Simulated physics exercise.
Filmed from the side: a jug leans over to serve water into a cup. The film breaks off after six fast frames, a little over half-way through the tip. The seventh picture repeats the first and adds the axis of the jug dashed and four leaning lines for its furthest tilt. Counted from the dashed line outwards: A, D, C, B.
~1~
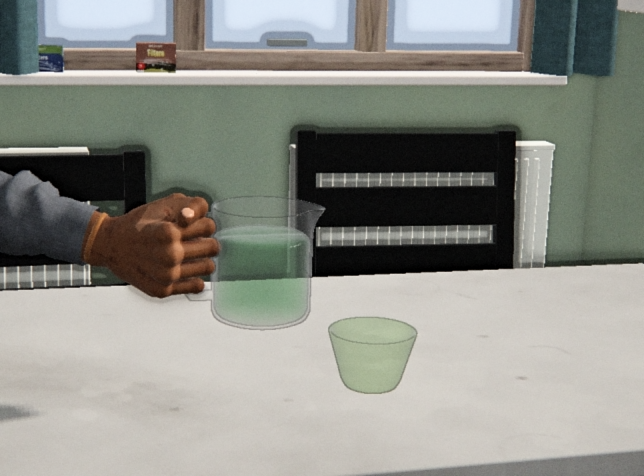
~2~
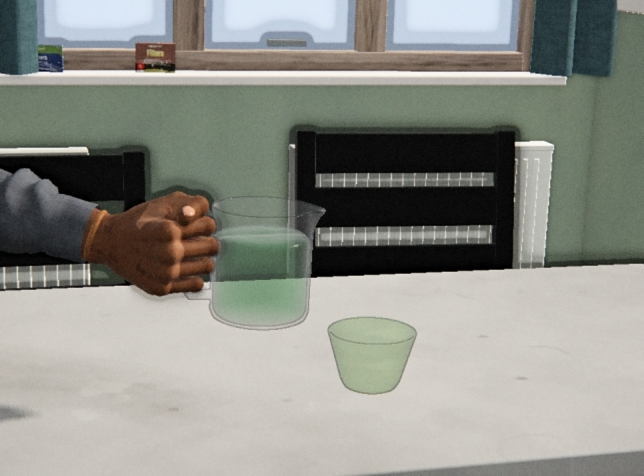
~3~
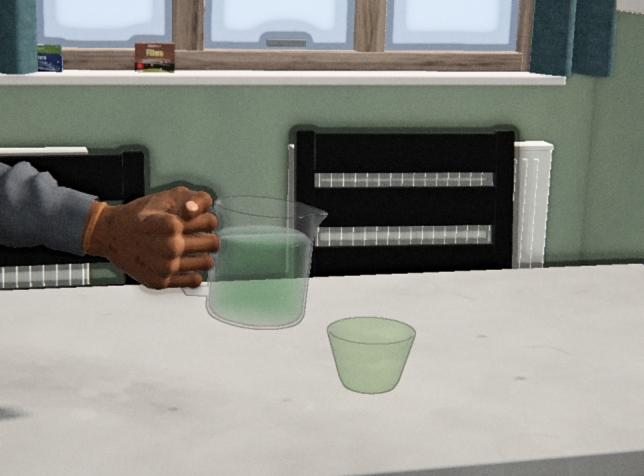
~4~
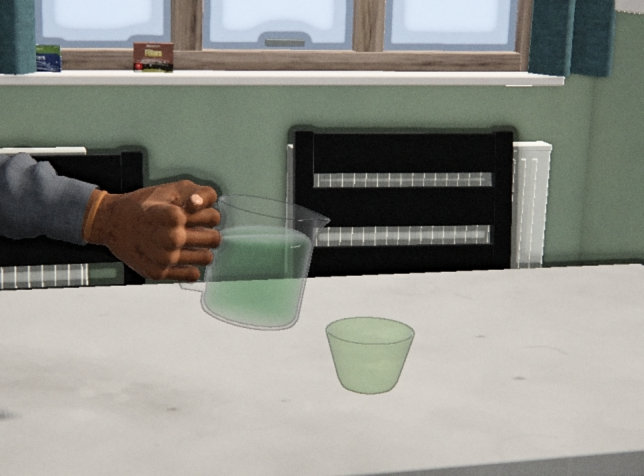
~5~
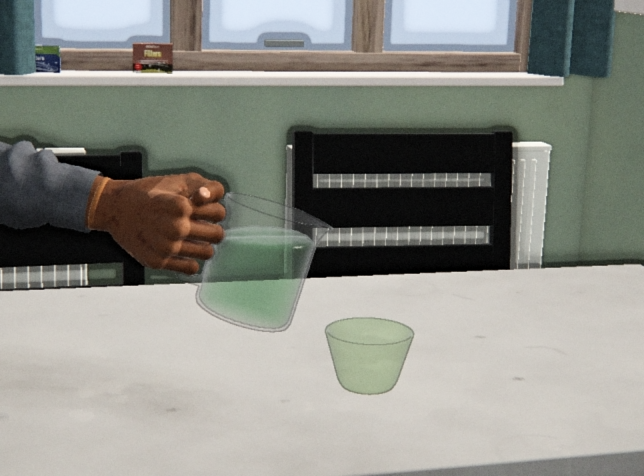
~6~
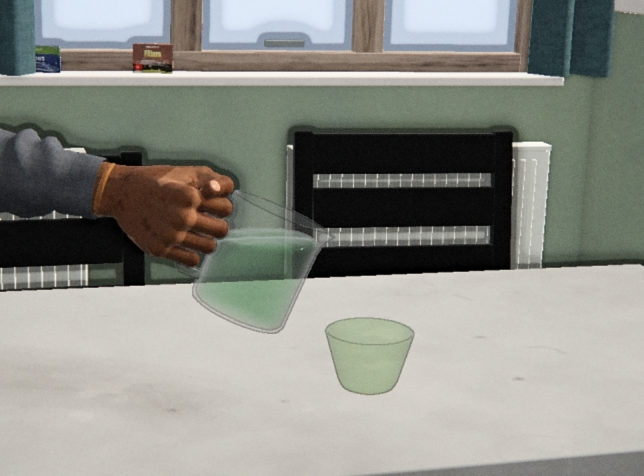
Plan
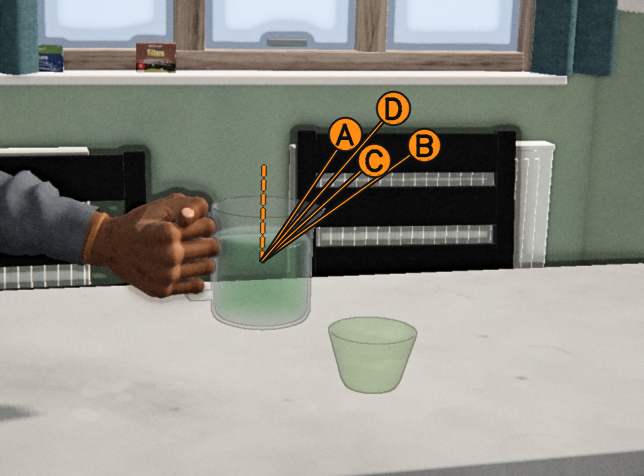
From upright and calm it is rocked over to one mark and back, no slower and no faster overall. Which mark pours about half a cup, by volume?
Take B.
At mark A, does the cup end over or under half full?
Under.
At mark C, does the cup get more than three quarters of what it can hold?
No, it does not.
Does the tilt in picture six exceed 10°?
Yes, it does.
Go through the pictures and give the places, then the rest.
In the first frame, upright, lip at (323, 208); rim of the cup round (373, 330); nothing has left yet.
In the second frame, upright, lip at (323, 209); nothing has left yet.
In the third frame, tipped about 5°, lip at (325, 213); nothing has left yet.
In the fourth frame, tipped about 10°, lip at (327, 219); nothing has left yet.
In the fifth frame, tipped about 16°, lip at (330, 227); nothing has left yet.
In the sixth frame, tipped about 23°, lip at (334, 236); nothing has left yet.
In orange, A at (337, 149); B at (410, 154); C at (360, 171); D at (382, 121).
With A, the cup ends with about 5 % of what it can hold.
With B, the cup ends with about 49 % of what it can hold.
With C, the cup ends with about 31 % of what it can hold.
With D, the cup ends with about 15 % of what it can hold.
